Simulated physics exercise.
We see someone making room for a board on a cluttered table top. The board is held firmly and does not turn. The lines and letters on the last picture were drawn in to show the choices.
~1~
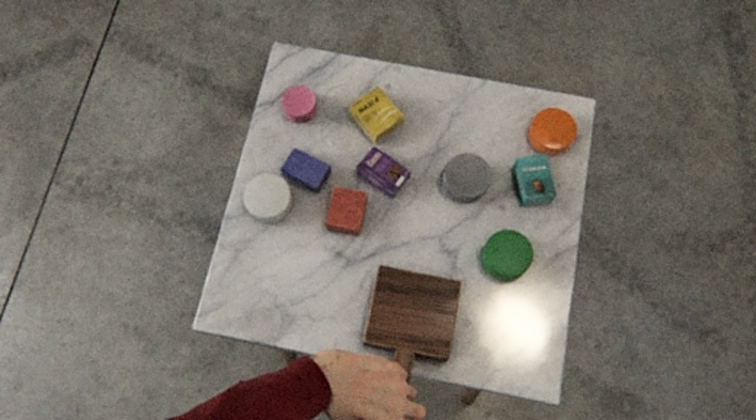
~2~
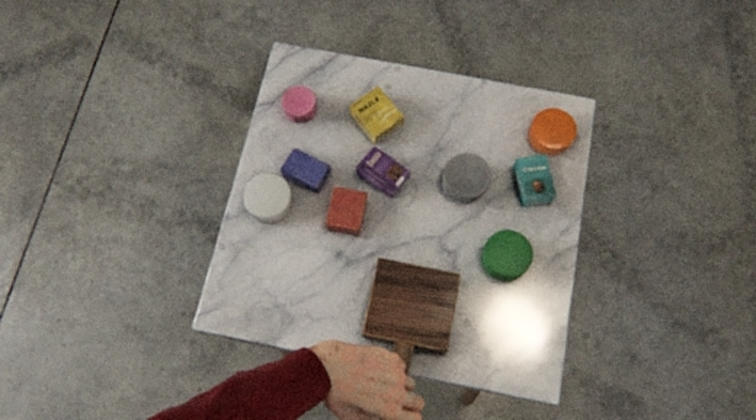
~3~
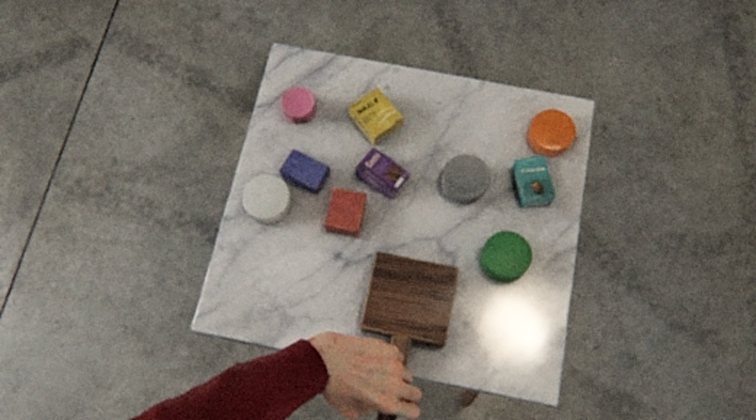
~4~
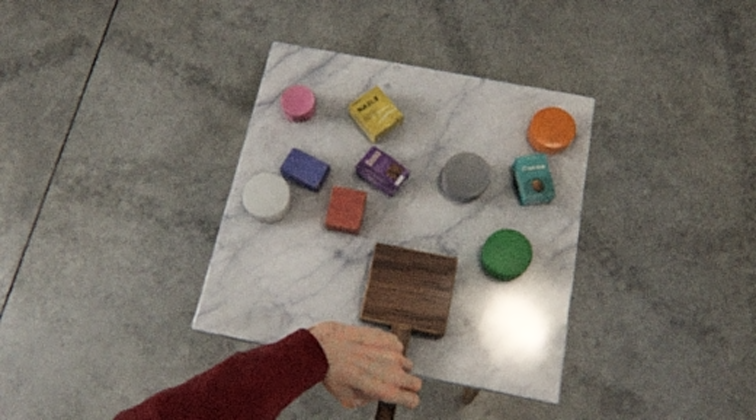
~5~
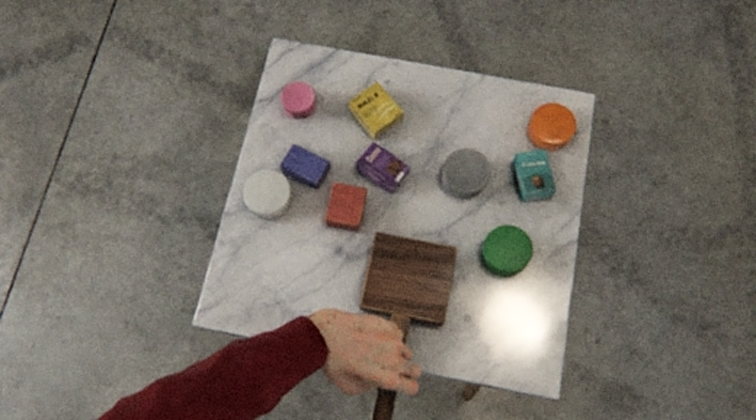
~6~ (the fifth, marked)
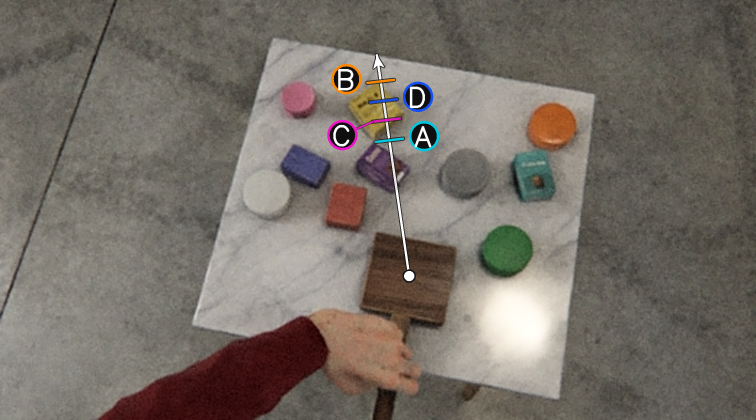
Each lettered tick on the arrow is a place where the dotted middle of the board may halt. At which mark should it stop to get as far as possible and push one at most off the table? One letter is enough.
At D, and not beyond.
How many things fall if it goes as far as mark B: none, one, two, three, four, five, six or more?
Two.
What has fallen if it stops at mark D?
It is the yellow box.
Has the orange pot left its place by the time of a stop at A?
No.
On the marked copy, A at (389, 141); B at (380, 81); C at (387, 120); D at (384, 101); the arrow from (409, 276) to (377, 55); the white dot at (409, 276).
With D. Early on, board (399, 213); red block (342, 205); purple packet (382, 159).
Further on, board (390, 151); yellow box (383, 65); purple packet (375, 101).
At the end, board (384, 106); yellow box over the edge; purple packet (370, 58); one fallen.
As for the rest, A is within the limit but short; B drops two; C is within the limit but short.
